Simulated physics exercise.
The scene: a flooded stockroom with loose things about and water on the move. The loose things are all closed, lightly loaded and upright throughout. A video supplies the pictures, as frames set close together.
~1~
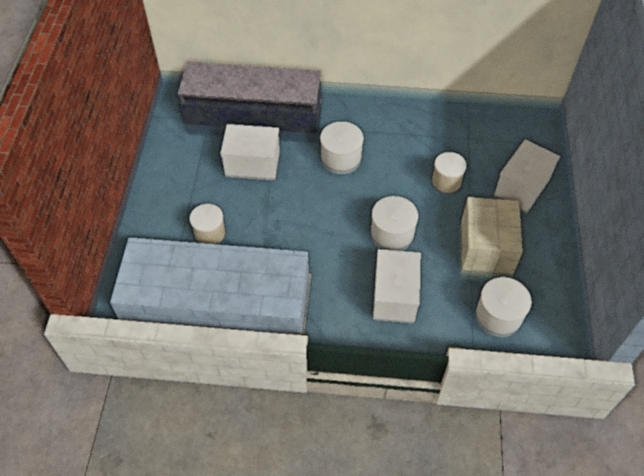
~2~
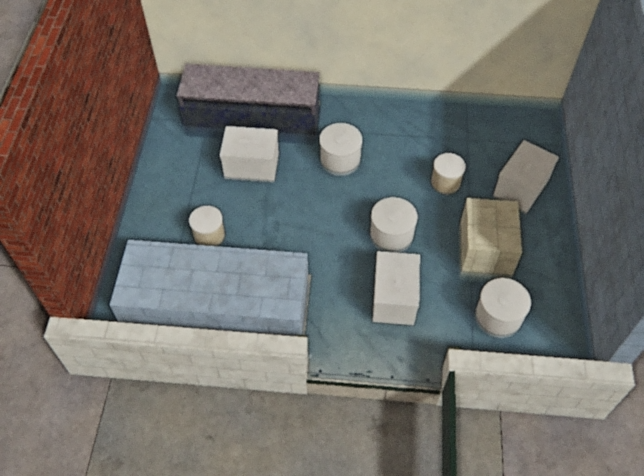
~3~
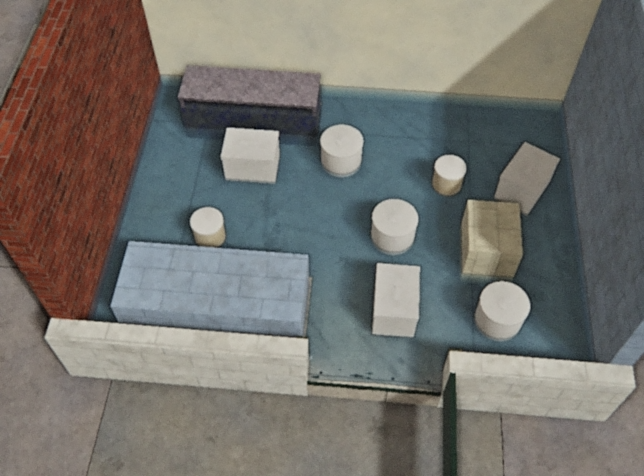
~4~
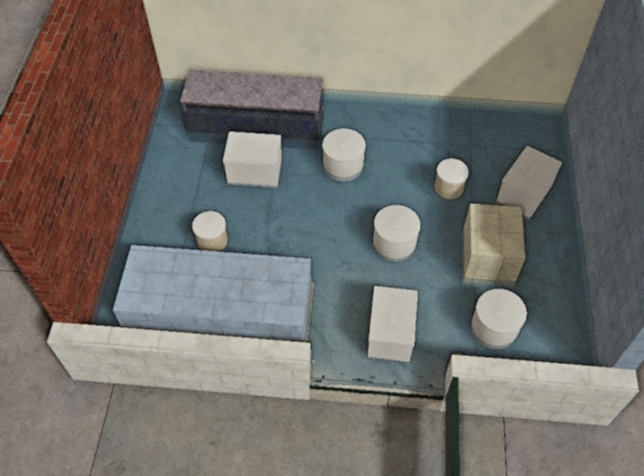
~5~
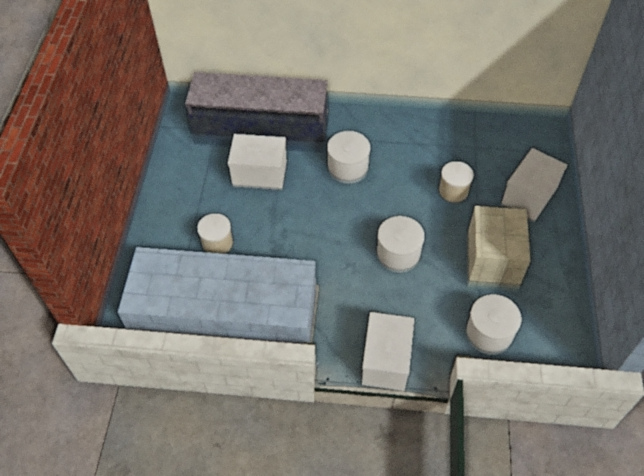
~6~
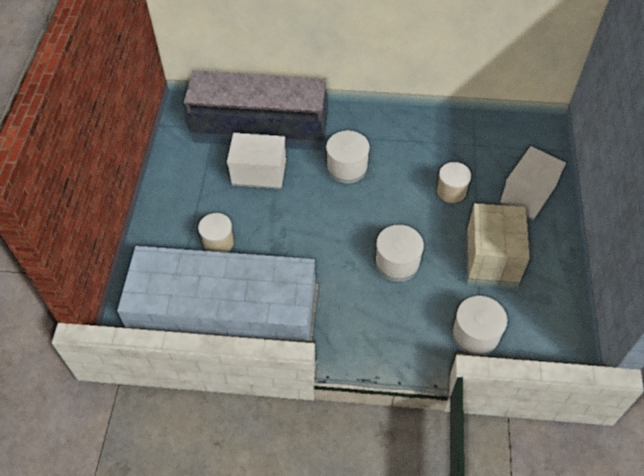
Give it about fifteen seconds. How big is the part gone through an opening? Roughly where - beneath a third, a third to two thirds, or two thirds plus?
Roughly two thirds plus.
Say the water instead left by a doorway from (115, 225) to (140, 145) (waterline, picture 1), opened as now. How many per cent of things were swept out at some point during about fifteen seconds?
Some 50 per cent.
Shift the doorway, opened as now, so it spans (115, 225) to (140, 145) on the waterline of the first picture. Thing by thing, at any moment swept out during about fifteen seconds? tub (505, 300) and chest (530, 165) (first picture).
Result, in listed order: Not lost / not lost.
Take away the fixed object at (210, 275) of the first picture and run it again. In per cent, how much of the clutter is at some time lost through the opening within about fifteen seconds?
Close to 60 percent, I reckon.
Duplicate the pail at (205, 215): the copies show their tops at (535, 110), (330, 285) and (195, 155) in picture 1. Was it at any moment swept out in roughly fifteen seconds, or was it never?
In order: Never exits; exits; never exits.
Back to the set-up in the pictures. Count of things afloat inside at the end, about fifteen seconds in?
2.
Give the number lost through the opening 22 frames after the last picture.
The number comes to 4.
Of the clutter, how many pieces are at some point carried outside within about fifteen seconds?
6 of them.
A moment on, 1 of 8 are out; 7 afloat.
Next, 3 of 8 are out; 5 afloat.
Later, 4 of 8 are out; 4 afloat.
In the end, 6 of 8 are out; 2 afloat.
